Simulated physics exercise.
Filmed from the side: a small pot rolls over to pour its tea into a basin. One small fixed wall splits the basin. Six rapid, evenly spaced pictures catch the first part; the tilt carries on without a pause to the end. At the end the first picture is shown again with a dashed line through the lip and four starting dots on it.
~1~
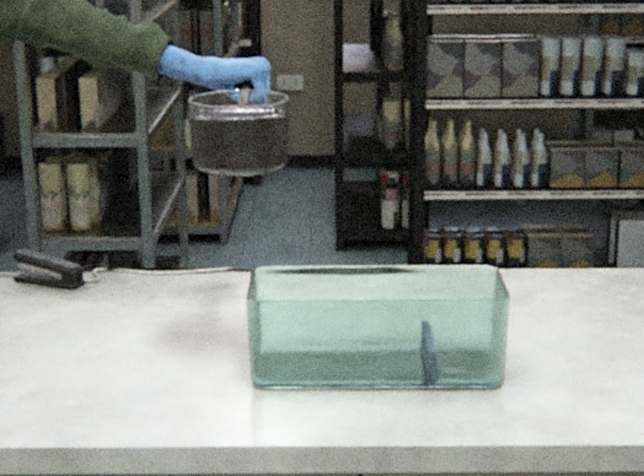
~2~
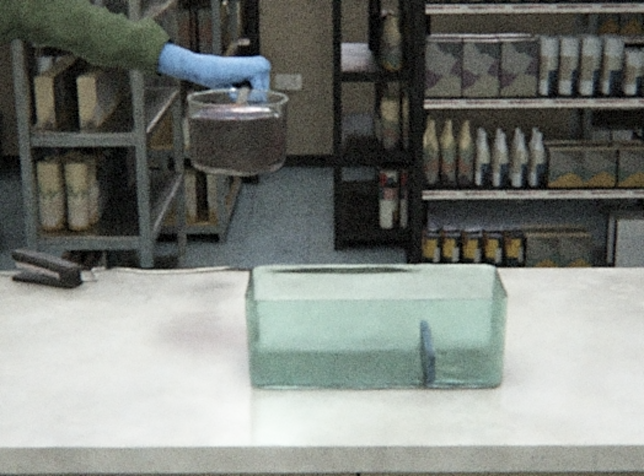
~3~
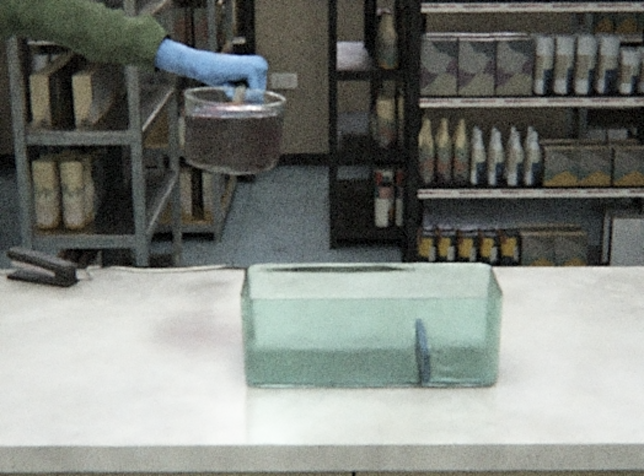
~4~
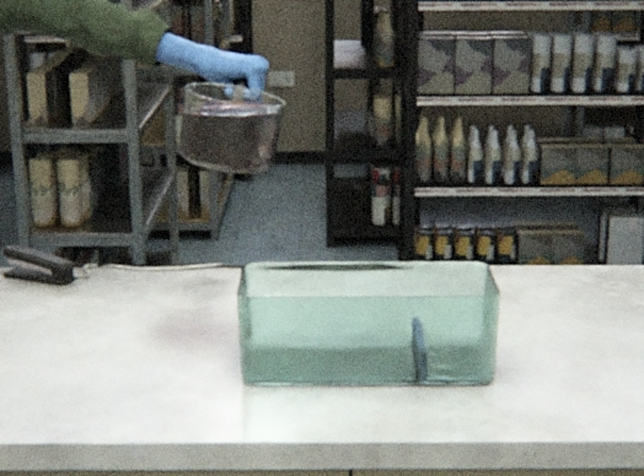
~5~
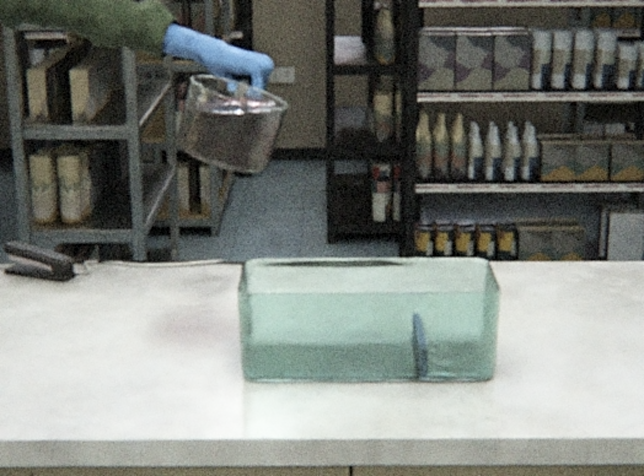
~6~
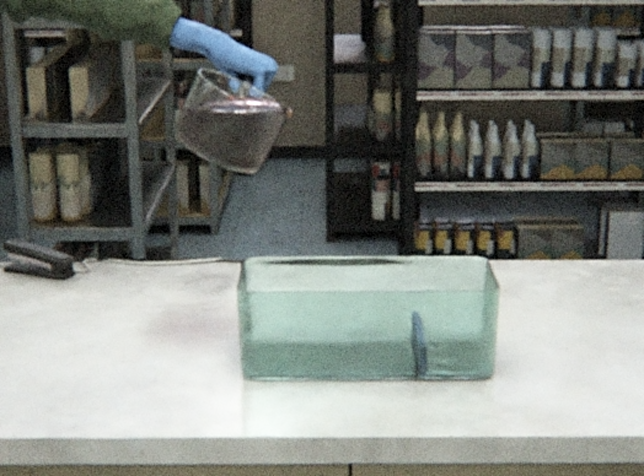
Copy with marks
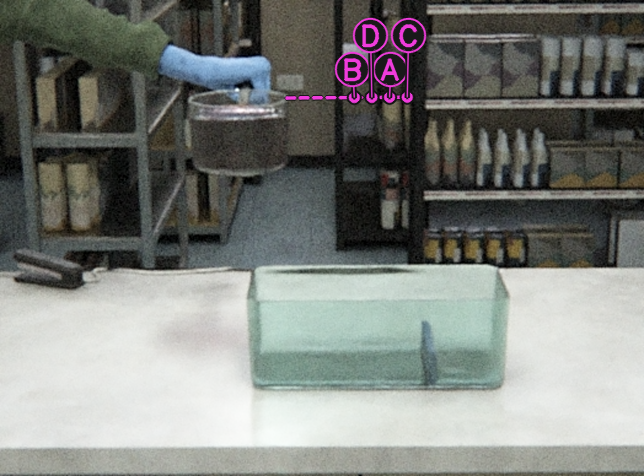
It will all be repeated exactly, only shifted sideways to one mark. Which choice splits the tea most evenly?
Choose B.
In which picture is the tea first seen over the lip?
In picture 6.
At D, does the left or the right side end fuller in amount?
More ends on the right.
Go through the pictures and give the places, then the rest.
In the first picture, upright, lip at (286, 98); basin from (251, 387) to (504, 385); top of the wall at (429, 337); nothing has left yet.
In the second picture, upright, lip at (285, 98); nothing has left yet.
In the third picture, tipped about 5°, lip at (283, 99); nothing has left yet.
In the fourth picture, tipped about 10°, lip at (283, 103); nothing has left yet.
In the fifth picture, tipped about 18°, lip at (286, 106); nothing has left yet.
In the sixth picture, tipped about 26°, lip at (287, 113); tea is over the lip, down to (287, 113).
On the marked copy, A at (389, 97); B at (354, 97); C at (407, 97); D at (371, 97).
If A is chosen, about 29 % ends left of the wall and 69 % right of it.
If B is chosen, about 51 % ends left of the wall and 48 % right of it.
If C is chosen, about 30 % ends left of the wall and 68 % right of it; 3 % is lost outside.
If D is chosen, about 30 % ends left of the wall and 68 % right of it.
